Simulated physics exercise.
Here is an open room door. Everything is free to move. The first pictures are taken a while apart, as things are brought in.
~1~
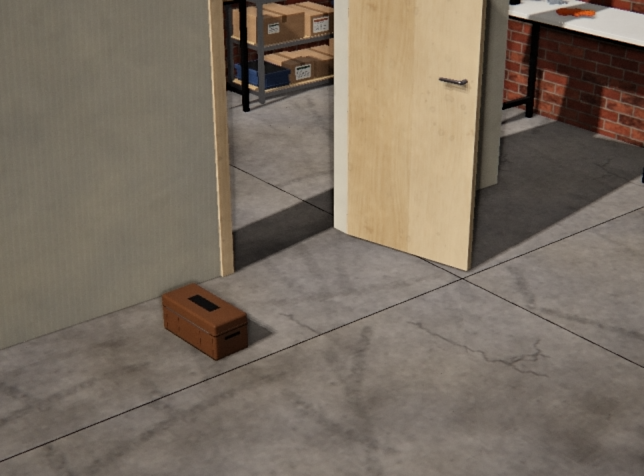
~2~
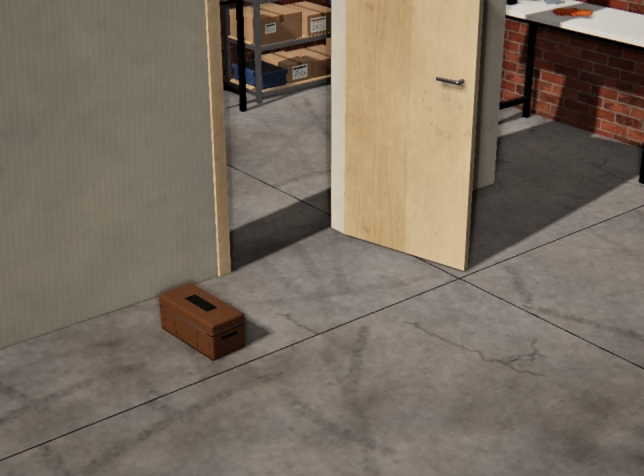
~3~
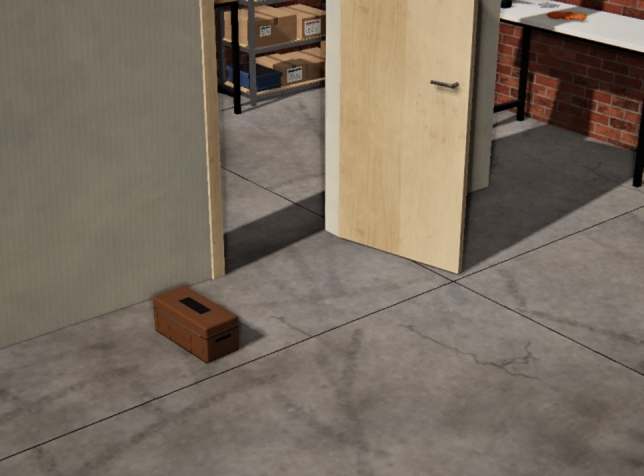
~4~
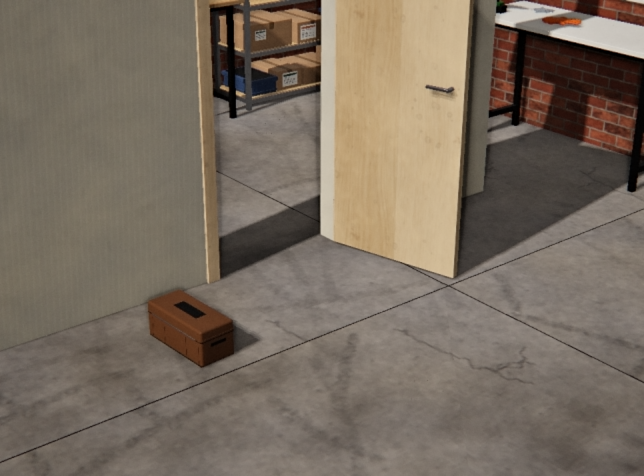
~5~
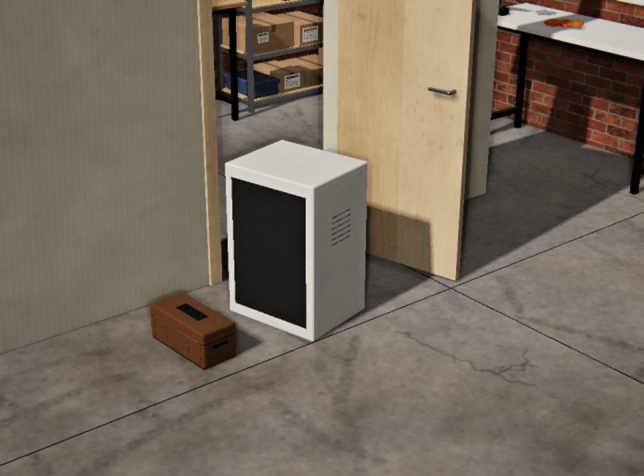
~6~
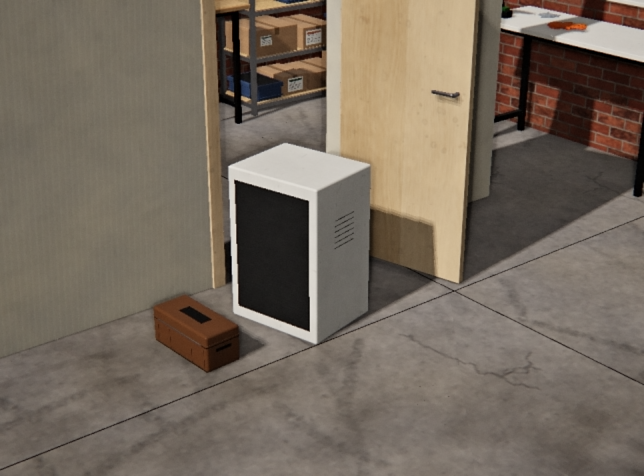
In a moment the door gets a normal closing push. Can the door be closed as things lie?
It is blocked.
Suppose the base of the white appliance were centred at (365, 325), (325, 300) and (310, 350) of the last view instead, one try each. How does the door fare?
First, it stops short; second, it is blocked; third, it closes.
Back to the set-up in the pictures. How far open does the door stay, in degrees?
About 60°.
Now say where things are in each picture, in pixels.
Door wide open and still; brown toolbox (205, 321), in the first frame.
Door wide open and still; brown toolbox (202, 320), in the second frame.
Door wide open and still; brown toolbox (196, 323), in the third frame.
Door wide open and still; brown toolbox (191, 327), in the fourth frame.
Door wide open and still; brown toolbox (193, 329), in the fifth frame.
Door wide open and still; white appliance (300, 241); brown toolbox (196, 332), in the sixth frame.
Then, 0.40 s on from there, open by 93°.
Then, 0.60 s on from there, open by 81°.
Then, 0.70 s on from there, open by 74°.
Then, 0.90 s on from there, open by 61°.
In the end, open by 60°; both unmoved. At the end, from the last picture's camera, white appliance near (300, 241).
